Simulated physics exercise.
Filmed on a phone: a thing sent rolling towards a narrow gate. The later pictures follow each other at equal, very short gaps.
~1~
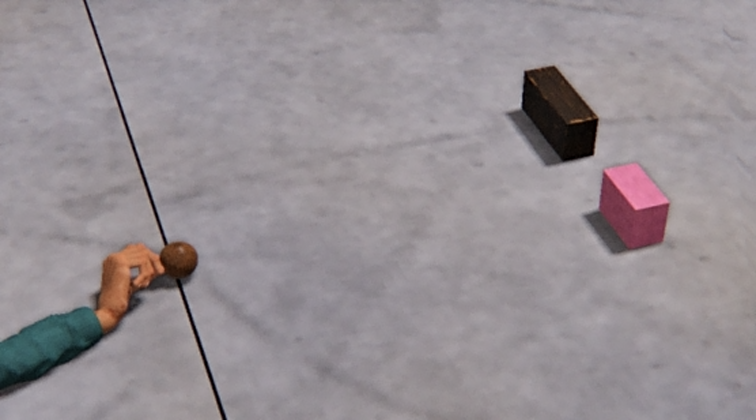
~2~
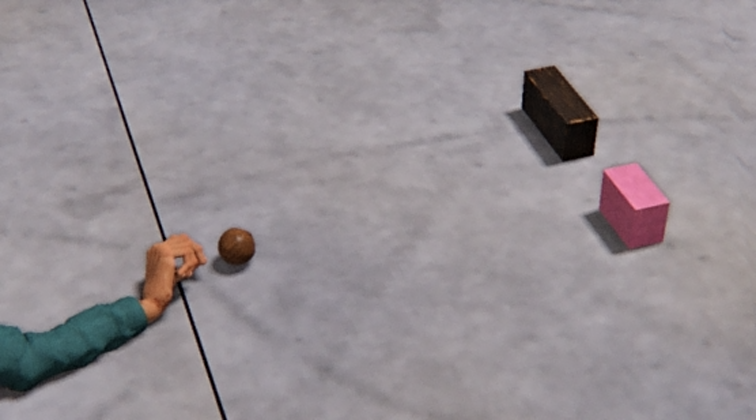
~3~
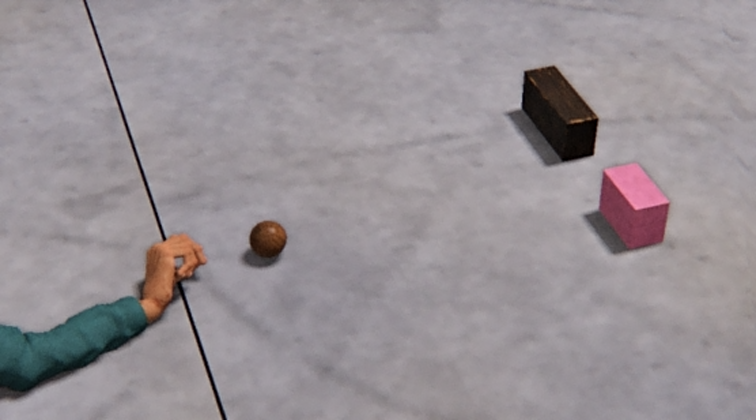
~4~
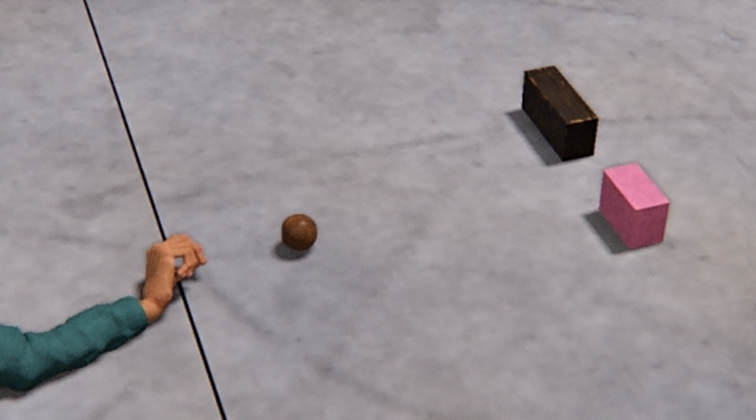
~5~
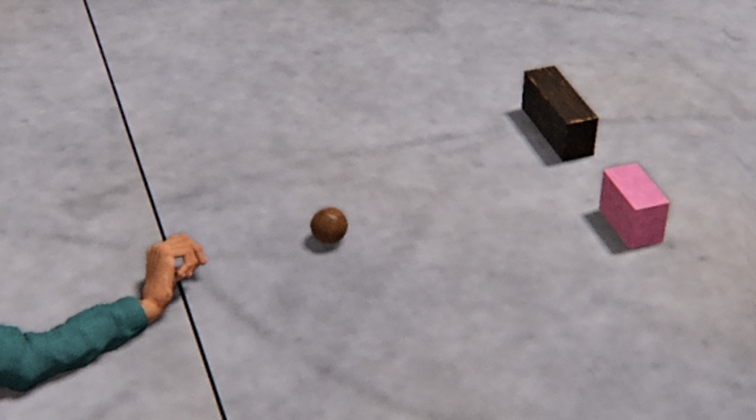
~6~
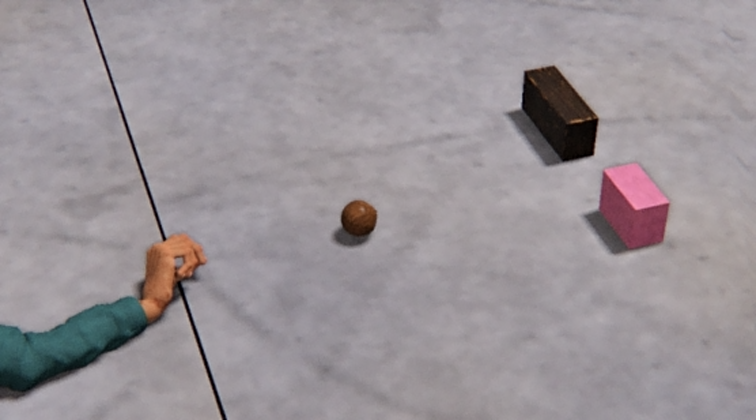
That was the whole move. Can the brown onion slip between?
In the end the brown onion passes through its gap.
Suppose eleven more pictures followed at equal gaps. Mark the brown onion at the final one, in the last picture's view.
At about (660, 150).
Then, 0.64 s past the last view, brown onion heading on.
Finally, the brown onion gets between the blocks.
